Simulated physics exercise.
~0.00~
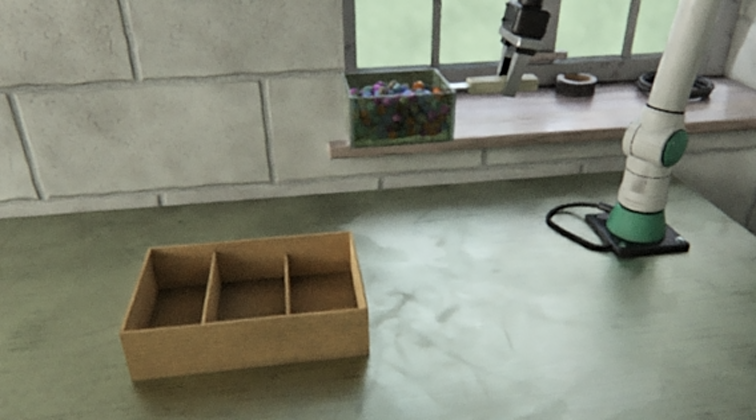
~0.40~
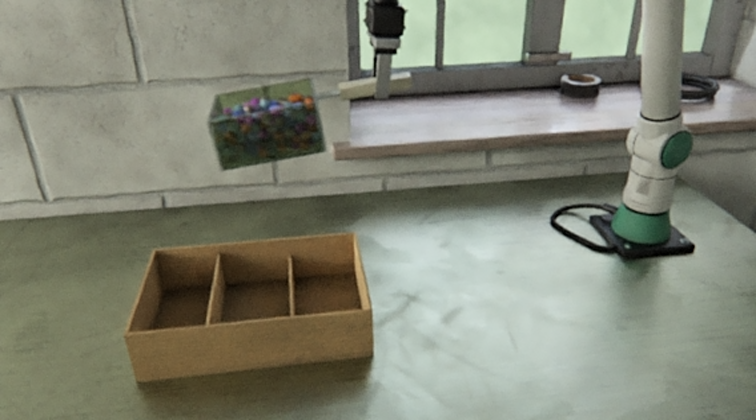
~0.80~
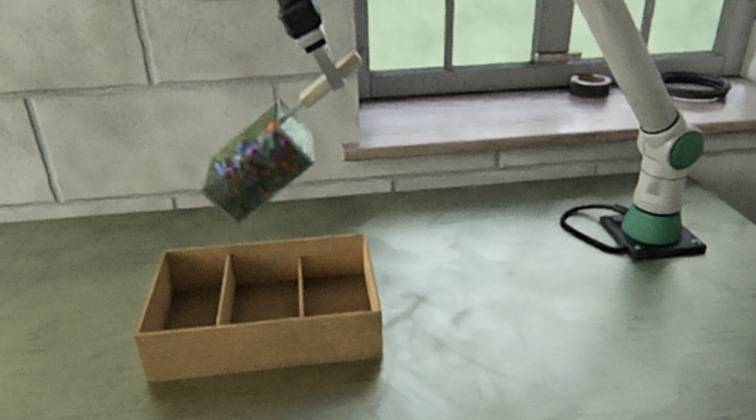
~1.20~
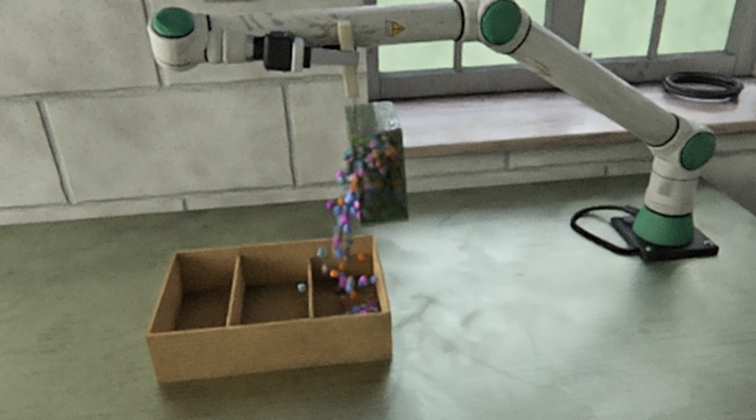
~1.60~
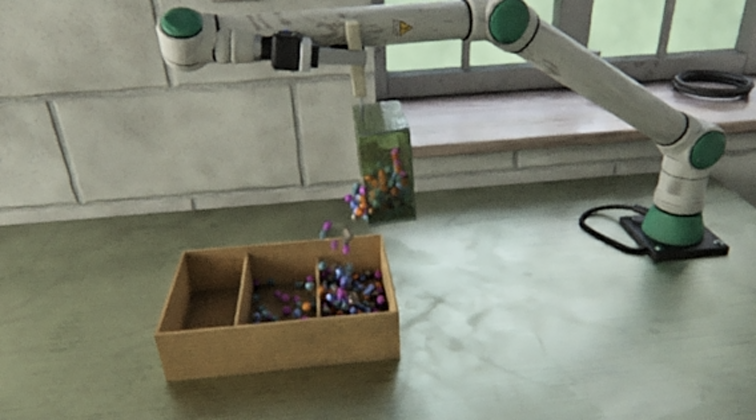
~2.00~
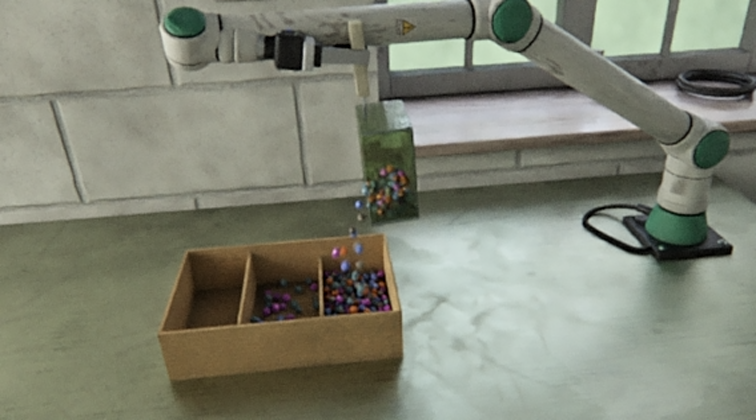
Robot arm lifting a clear box of colourful sweets from a windowsill, tipping it and pouring most into a divided tray's right and middle sections.
